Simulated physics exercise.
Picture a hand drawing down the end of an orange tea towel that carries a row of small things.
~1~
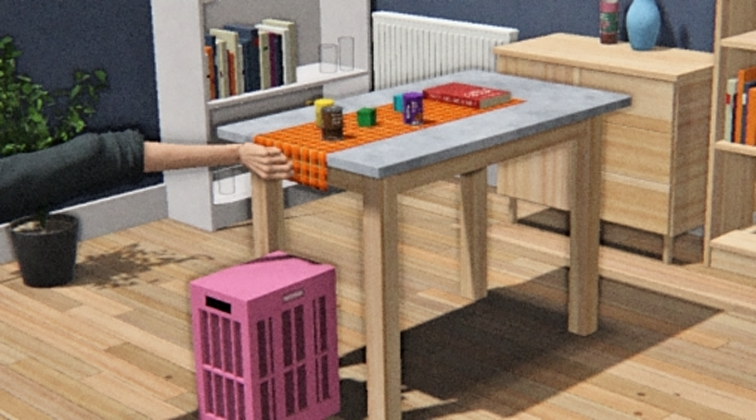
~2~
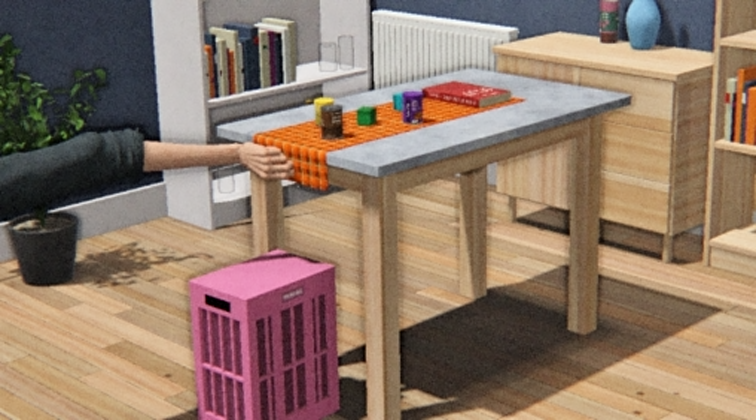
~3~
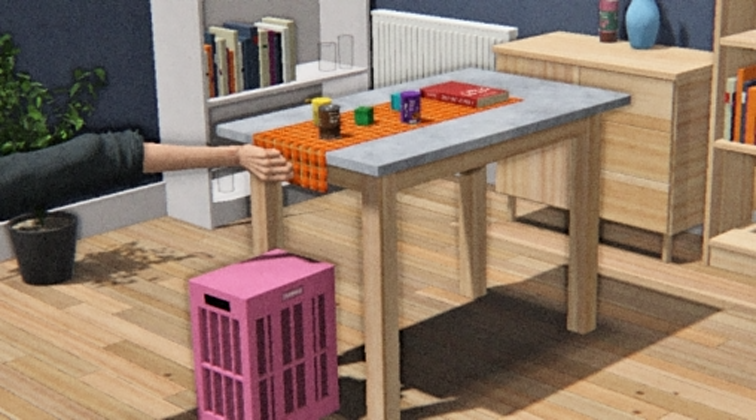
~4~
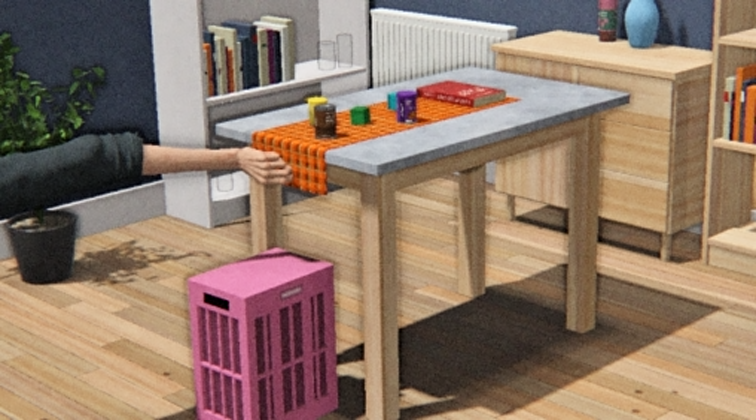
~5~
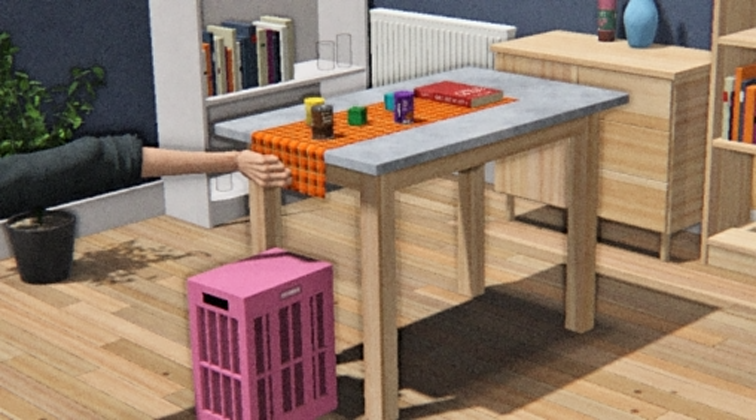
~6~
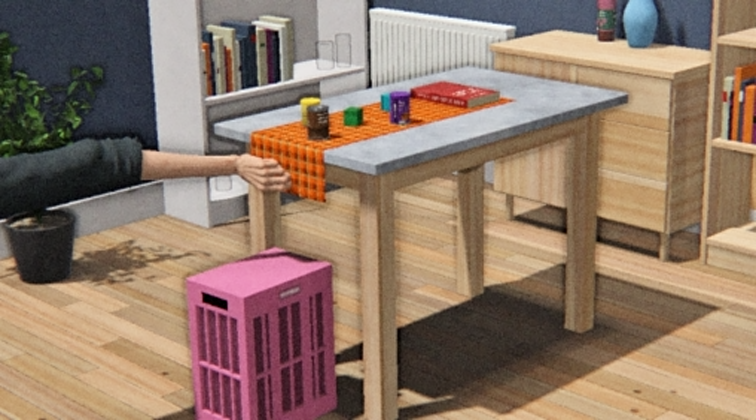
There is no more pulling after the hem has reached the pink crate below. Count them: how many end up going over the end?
Lost over the edge: Two.
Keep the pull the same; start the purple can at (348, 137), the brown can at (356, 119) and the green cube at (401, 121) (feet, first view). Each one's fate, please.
The purple can ends up off; the brown can stays put; the green cube stays put.
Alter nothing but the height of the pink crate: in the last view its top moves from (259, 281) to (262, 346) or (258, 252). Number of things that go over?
Counts: 4 / 1.
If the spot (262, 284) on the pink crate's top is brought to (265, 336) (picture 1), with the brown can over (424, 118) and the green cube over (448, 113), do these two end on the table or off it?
The brown can survives; the green cube remains up.
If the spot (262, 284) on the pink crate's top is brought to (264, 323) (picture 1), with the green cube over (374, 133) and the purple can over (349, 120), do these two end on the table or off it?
The green cube ends up off the top and the purple can ends up off the top.
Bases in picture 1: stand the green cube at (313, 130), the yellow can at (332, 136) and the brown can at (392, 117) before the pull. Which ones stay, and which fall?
In the end the green cube is no longer on top, the yellow can is no longer on top, and the brown can is still on top.
Soon after, hem near (288, 220); all still up.
After that, hem near (288, 238); brown can gone.
And then, hem on the crate; brown can and yellow can gone.
In the end, hem on the crate; brown can and yellow can gone. The answer is two.
